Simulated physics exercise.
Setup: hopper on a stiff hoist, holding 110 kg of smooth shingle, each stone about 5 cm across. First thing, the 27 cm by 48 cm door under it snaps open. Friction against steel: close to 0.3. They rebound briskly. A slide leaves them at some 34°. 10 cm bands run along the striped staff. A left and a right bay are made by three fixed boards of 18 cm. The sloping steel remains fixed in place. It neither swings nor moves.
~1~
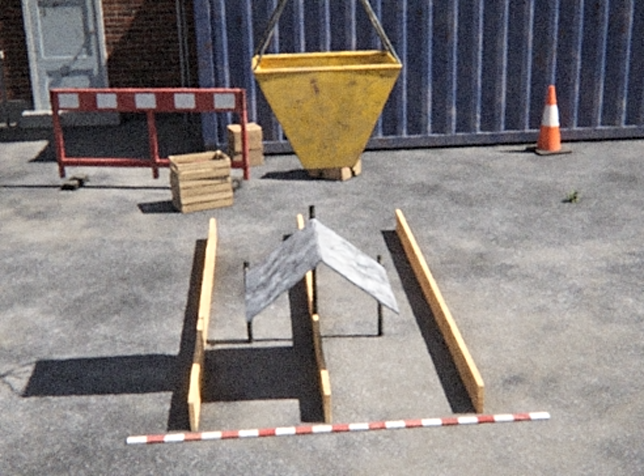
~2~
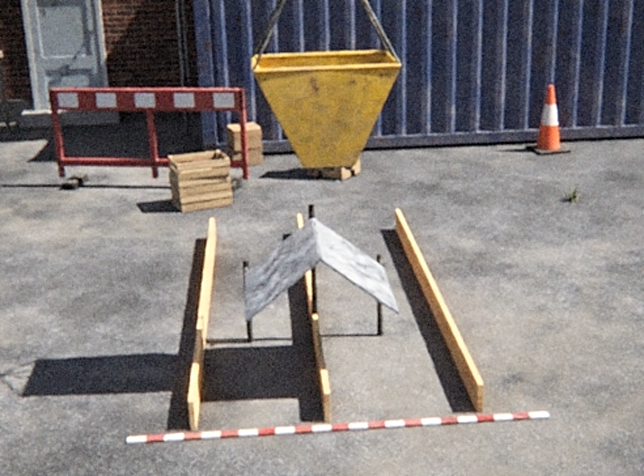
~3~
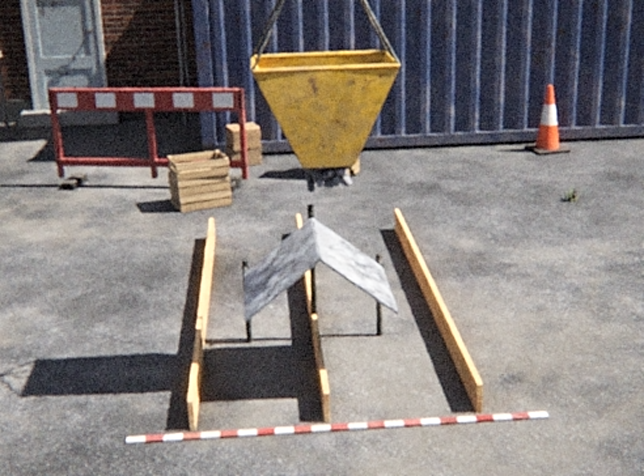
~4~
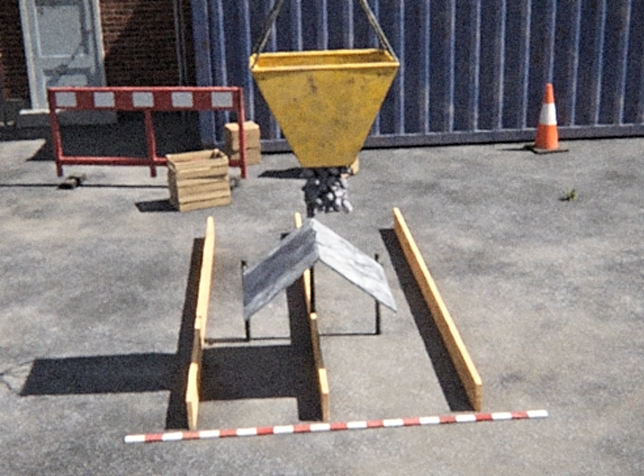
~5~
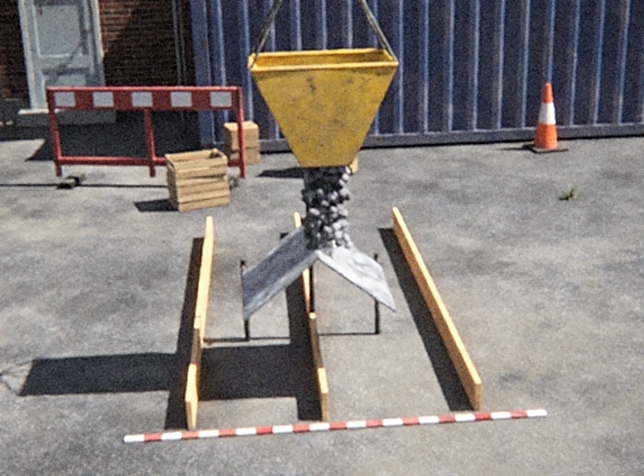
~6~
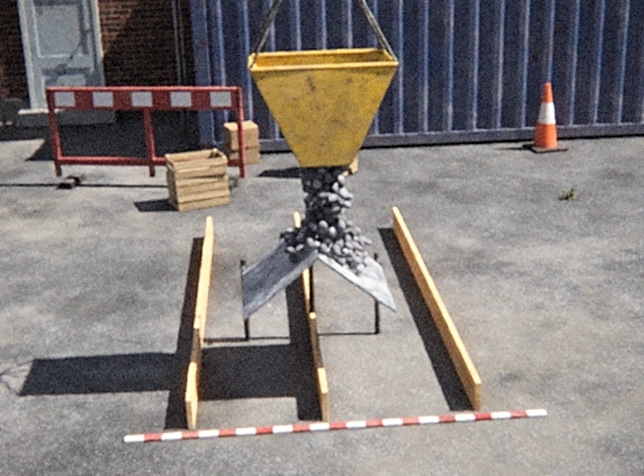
To begin with, a yellow hopper hangs still above a grey peaked roof-like plate standing among three wooden boards on tarmac. Grey stones then emerge from its underside and drop in a thickening column, striking the peak and spreading over both slopes while the hopper stays in place.
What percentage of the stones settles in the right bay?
67 %.
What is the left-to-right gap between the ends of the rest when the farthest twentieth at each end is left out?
Spread, left to right, approx 270 cm.
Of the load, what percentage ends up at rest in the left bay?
Around 5 in a hundred of the load.
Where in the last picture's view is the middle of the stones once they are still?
(428, 362).
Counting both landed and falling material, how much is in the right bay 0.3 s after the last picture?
About 40 per cent by then.
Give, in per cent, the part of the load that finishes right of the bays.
Near 15 per cent of the whole load.
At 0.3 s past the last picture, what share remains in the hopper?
It still holds around 0 per cent.
Then, 0.3 s after the last picture, 0 % in the hopper, 50 % on the steel, 1 % falling or lying left of the bays, 5 % falling or lying in the left bay, 42 % falling or lying in the right bay, 2 % falling or lying right of the bays; the stones farthest right are at (487, 339).
Then, 0.7 s after the last picture, 0 % in the hopper, 4 % on the steel, 10 % falling or lying left of the bays, 7 % falling or lying in the left bay, 68 % falling or lying in the right bay, 10 % falling or lying right of the bays; the stones farthest right are at (565, 345).
Then, 1.3 s after the last picture, 0 % in the hopper, 13 % falling or lying left of the bays, 6 % falling or lying in the left bay, 67 % falling or lying in the right bay, 14 % falling or lying right of the bays; the stones farthest right are at (636, 355).
Then, 2.2 s after the last picture, 0 % in the hopper, 13 % falling or lying left of the bays, 6 % falling or lying in the left bay, 67 % falling or lying in the right bay, 14 % falling or lying right of the bays.
Then, 4.1 s after the last picture, 0 % in the hopper, 13 % left of the bays, 6 % in the left bay, 67 % in the right bay, 14 % right of the bays.
